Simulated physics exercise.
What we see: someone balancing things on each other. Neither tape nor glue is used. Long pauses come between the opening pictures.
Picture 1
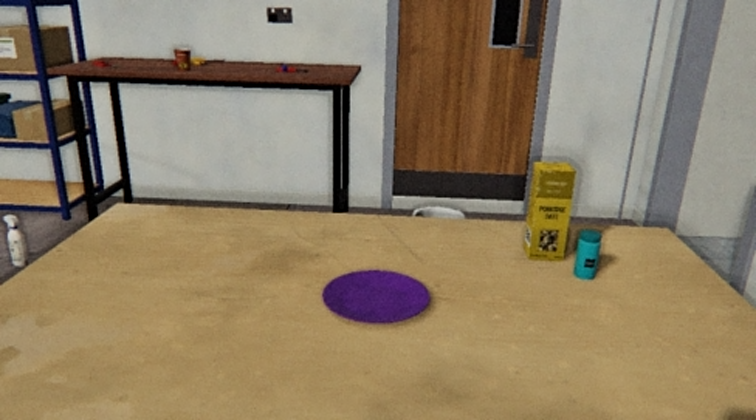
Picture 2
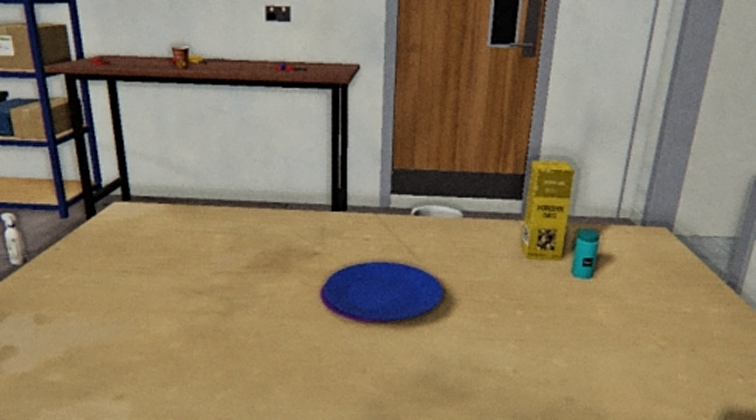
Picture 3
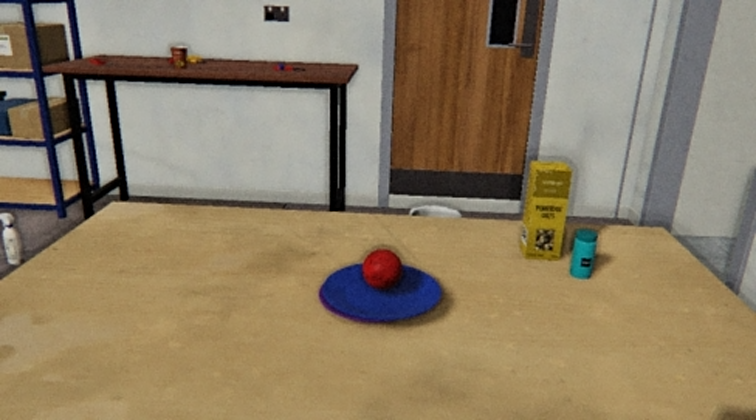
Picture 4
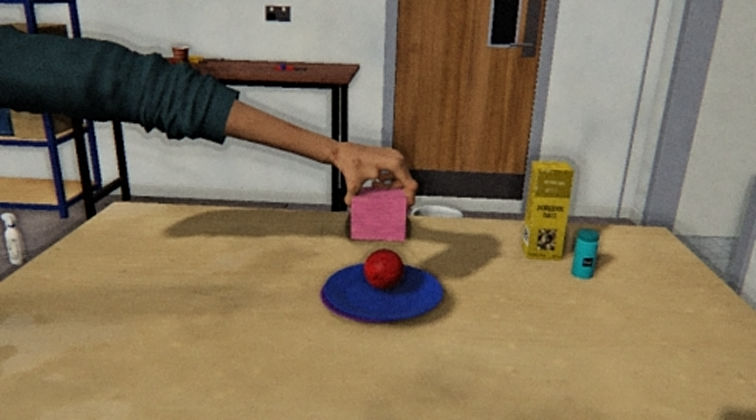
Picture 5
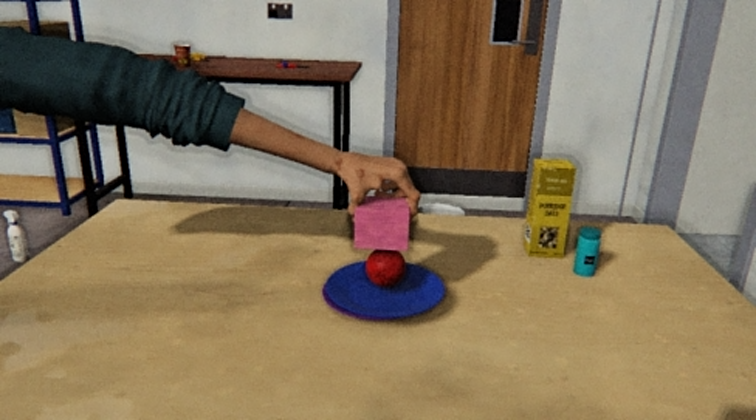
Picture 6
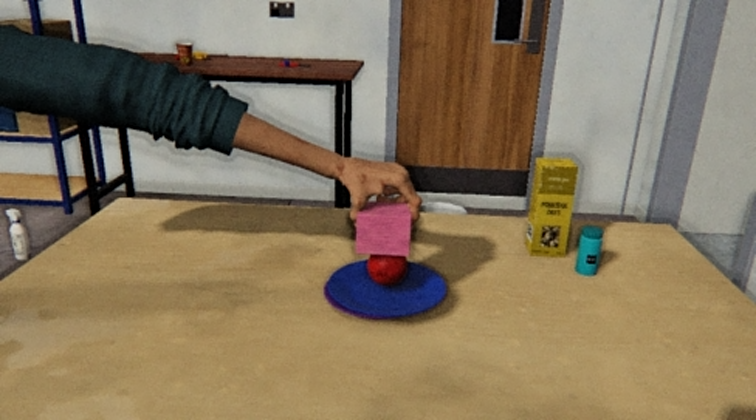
A blue plate appears on top of a purple disc on a wooden table, followed by a red ball on the plate; then a hand reaches in from the left and lowers a pink block onto the ball, keeping hold of it.
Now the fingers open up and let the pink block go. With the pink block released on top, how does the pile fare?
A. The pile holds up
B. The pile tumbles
The answer is B.
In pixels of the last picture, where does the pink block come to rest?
In the final view it sits at roughly (262, 279).
Then, 0.40 s after the last picture, pink block tipped 46° from how it was near (355, 238).
Then, 0.60 s after the last picture, pink block now fallen.
Then, 1.20 s after the last picture, nothing new.
At rest, fallen, pink block; the other 5 in place. Seen from the same camera at the end, pink block near (262, 278). The pile comes apart.
